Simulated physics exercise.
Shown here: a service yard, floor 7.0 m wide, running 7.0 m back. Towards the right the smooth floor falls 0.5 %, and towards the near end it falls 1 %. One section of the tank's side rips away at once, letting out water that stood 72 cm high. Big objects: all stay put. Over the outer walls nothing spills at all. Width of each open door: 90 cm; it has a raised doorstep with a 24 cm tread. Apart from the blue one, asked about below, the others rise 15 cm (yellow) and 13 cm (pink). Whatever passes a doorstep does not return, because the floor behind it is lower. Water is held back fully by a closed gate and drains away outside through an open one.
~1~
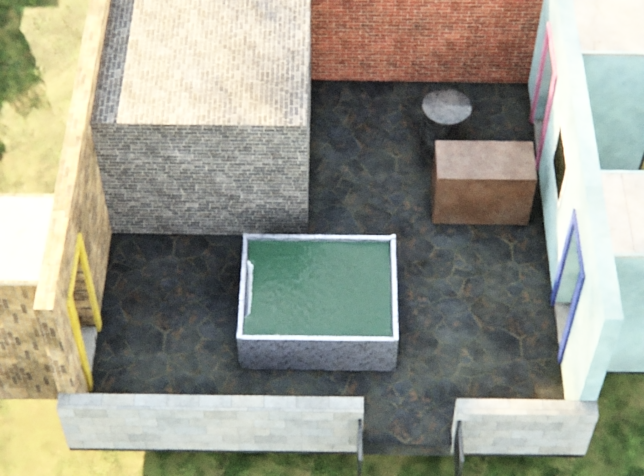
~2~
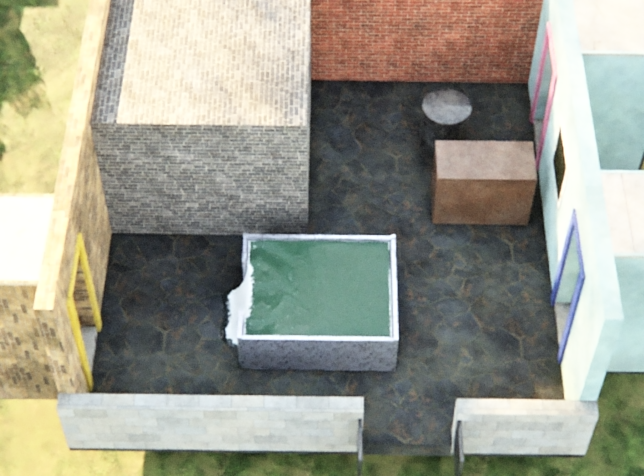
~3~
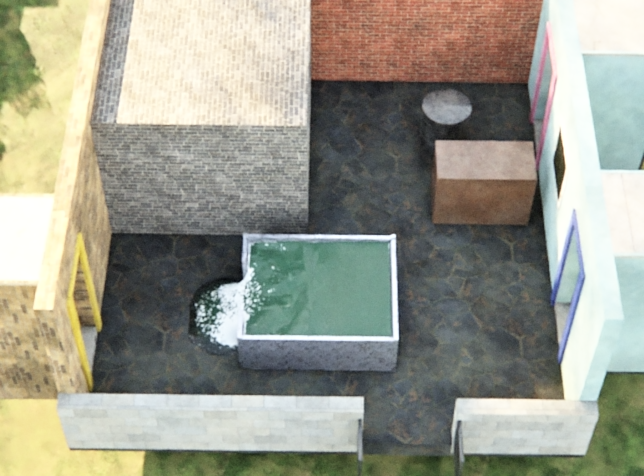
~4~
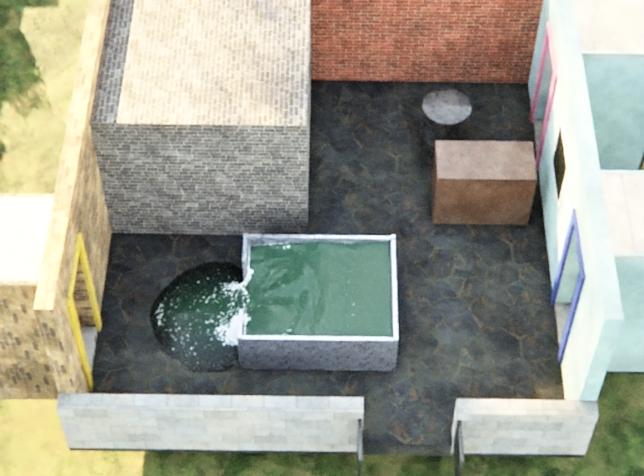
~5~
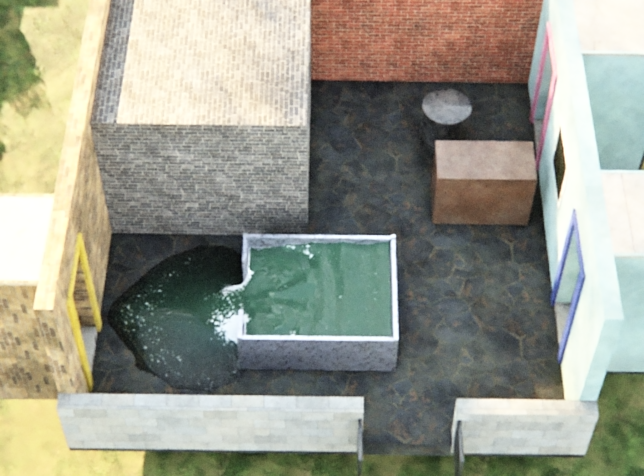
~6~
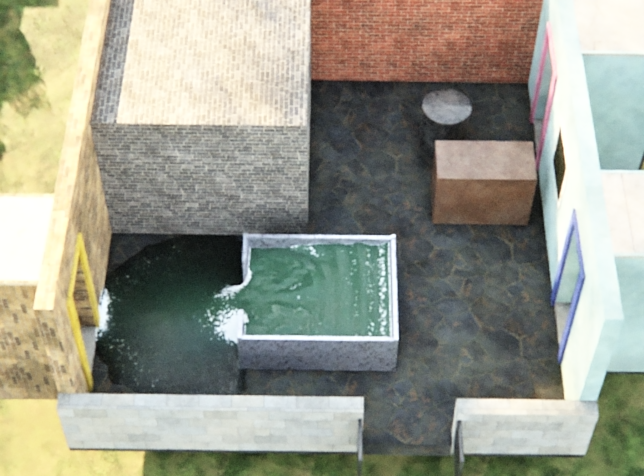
The video shows a walled yard with a tank of green water whose left side breaks open, releasing white, foaming water that spreads leftward across the dark stone floor to the yellow-framed doorway while ripples cross the tank.
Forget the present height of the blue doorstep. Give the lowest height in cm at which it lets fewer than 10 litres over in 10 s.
Roughly 10 cm.
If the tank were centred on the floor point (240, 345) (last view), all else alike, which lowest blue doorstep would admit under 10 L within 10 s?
A height near 10.0 cm.
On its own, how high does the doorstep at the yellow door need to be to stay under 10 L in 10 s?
The yellow door needs around 29 cm.
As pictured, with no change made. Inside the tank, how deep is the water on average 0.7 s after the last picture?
About 51 centimetres.
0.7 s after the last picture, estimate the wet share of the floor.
About 20 per cent.
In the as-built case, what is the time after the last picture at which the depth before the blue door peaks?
6.0 s.
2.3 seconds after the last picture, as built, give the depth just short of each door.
In cm - yellow: 27, pink: 0, blue: 0.
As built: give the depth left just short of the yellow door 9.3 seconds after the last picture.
About 12.0 centimetres.
Then, 0.7 s after the last picture water covers 20 % of the floor, deepest (47 cm) near (112, 236); it has not reached the blue door.
Then, 2.3 s after the last picture water covers 30 % of the floor, deepest (34 cm) near (87, 413); it has not reached the blue door.
Then, 9.3 s after the last picture water covers 85 % of the floor, deepest (14 cm) near (497, 430); 10 cm at the blue door, 3 litres in over its 12 cm doorstep.
At the blue door as built, the water peaked near 13 cm, 5.9 s after the last picture.
With a doorstep of 8 cm, 20 litres would have come in within the 10 s; with 11 cm, 6 litres. So under 10 litres takes about 10 cm.
